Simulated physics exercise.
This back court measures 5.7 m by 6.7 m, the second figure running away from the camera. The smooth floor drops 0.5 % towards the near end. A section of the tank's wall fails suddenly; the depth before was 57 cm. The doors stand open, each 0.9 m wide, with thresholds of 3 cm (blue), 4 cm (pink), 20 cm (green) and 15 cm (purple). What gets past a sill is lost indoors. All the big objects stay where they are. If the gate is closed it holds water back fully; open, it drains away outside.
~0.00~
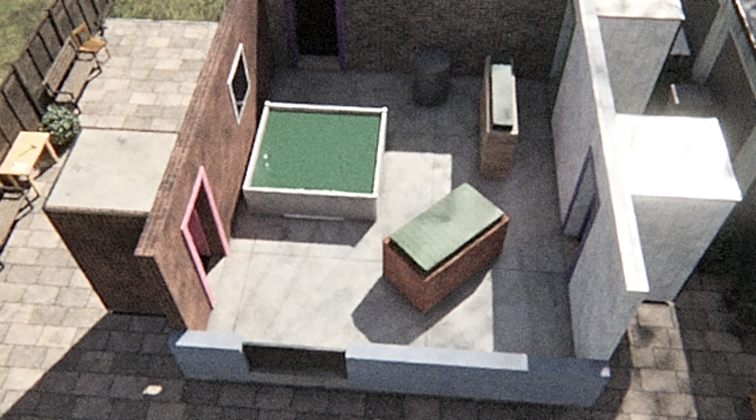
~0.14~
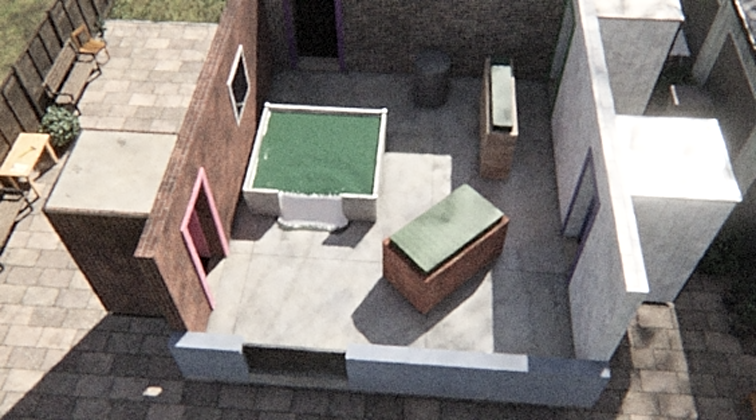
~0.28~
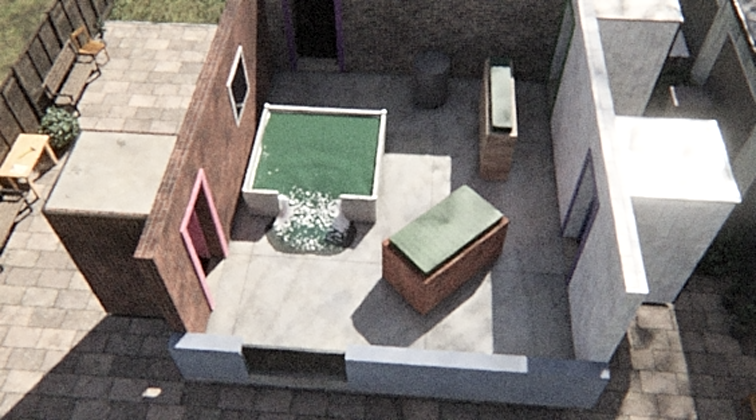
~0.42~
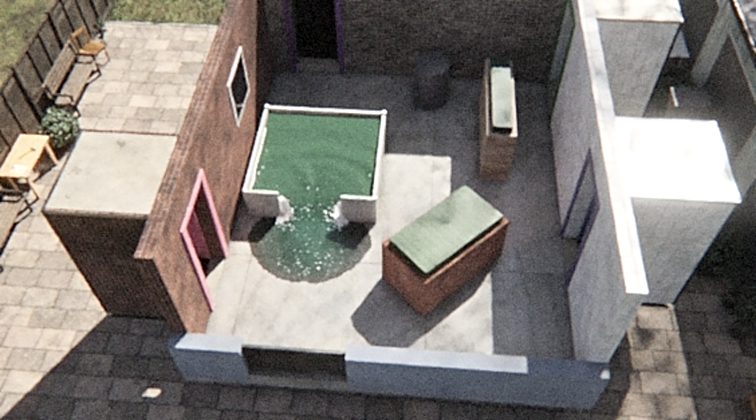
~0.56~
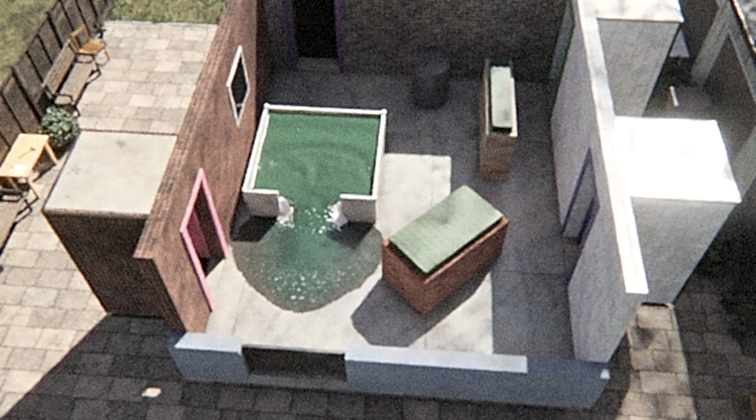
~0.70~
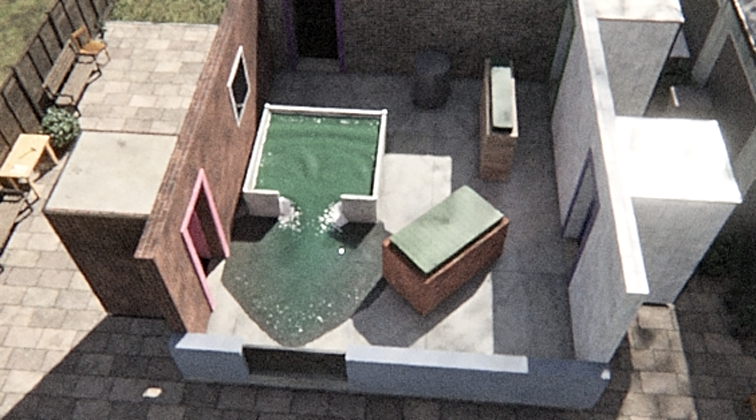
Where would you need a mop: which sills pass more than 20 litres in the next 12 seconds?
Door by door: At the blue door it exceeds the limit; at the pink door it goes over the limit; at the green door it keeps below the limit; at the purple door it does not reach the limit.
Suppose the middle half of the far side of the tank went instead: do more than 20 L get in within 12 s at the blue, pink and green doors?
Then: Blue above, pink below, green below.
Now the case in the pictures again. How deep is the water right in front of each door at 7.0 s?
In cm: Blue 7, pink 11, green 3, purple 0.
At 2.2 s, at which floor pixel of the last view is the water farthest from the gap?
Near (534, 380).
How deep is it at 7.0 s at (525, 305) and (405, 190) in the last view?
Roughly 12 and 2 cm, in turn.
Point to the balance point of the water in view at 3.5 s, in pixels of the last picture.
Around (334, 247).
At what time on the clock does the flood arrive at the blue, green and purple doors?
Arrival: Blue 3.4 s, green 6.0 s, purple 8.5 s.
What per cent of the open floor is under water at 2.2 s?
About 30 per cent.
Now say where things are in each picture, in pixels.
In the first picture, the tank at (318, 151) is whole and still, 57 cm deep.
In the second picture, the front is at (345, 224), 0.6 m from the gap at (312, 209); 0.3 m2 of floor is under water; 57 cm left at the back of the tank.
In the third picture, the front is at (342, 248), 0.9 m from the gap at (312, 211); 0.9 m2 of floor is under water; 57 cm left at the back of the tank.
In the fourth picture, the front is at (323, 277), 1.3 m from the gap at (312, 211); 1.9 m2 of floor is under water; 57 cm left at the back of the tank.
In the fifth picture, the front is at (303, 307), 1.8 m from the gap at (312, 210); 3.1 m2 of floor is under water; 56 cm left at the back of the tank.
In the sixth picture, water pours out at (312, 210) and has run 2.4 m, to (298, 341); typically 4 cm deep outside, 50 cm at the tank's back.
After 1.4 s water covers 25 % of the floor and is deepest (42 cm) near (201, 356); blue door not reached, pink door 10 cm at the sill, 2 L in, green door not reached, purple door not reached.
After 2.2 s water covers 30 % of the floor and is deepest (36 cm) near (271, 361); blue door not reached, pink door 9 cm at the sill, 27 L in, green door not reached, purple door not reached.
After 3.5 s water covers 40 % of the floor and is deepest (22 cm) near (571, 383); blue door 3 cm at the sill, 0 L in, pink door 15 cm at the sill, 90 L in, green door not reached, purple door not reached.
After 7.0 s water covers 70 % of the floor and is deepest (15 cm) near (522, 379); blue door 7 cm at the sill, 30 L in, pink door 11 cm at the sill, 251 L in, green door 3 cm at the sill, 0 L in, purple door not reached.
After 12.0 s water covers 95 % of the floor and is deepest (11 cm) near (522, 379); blue door 6 cm at the sill, 71 L in, pink door 7 cm at the sill, 318 L in, green door 9 cm at the sill, 0 L in, purple door 6 cm at the sill, 0 L in.
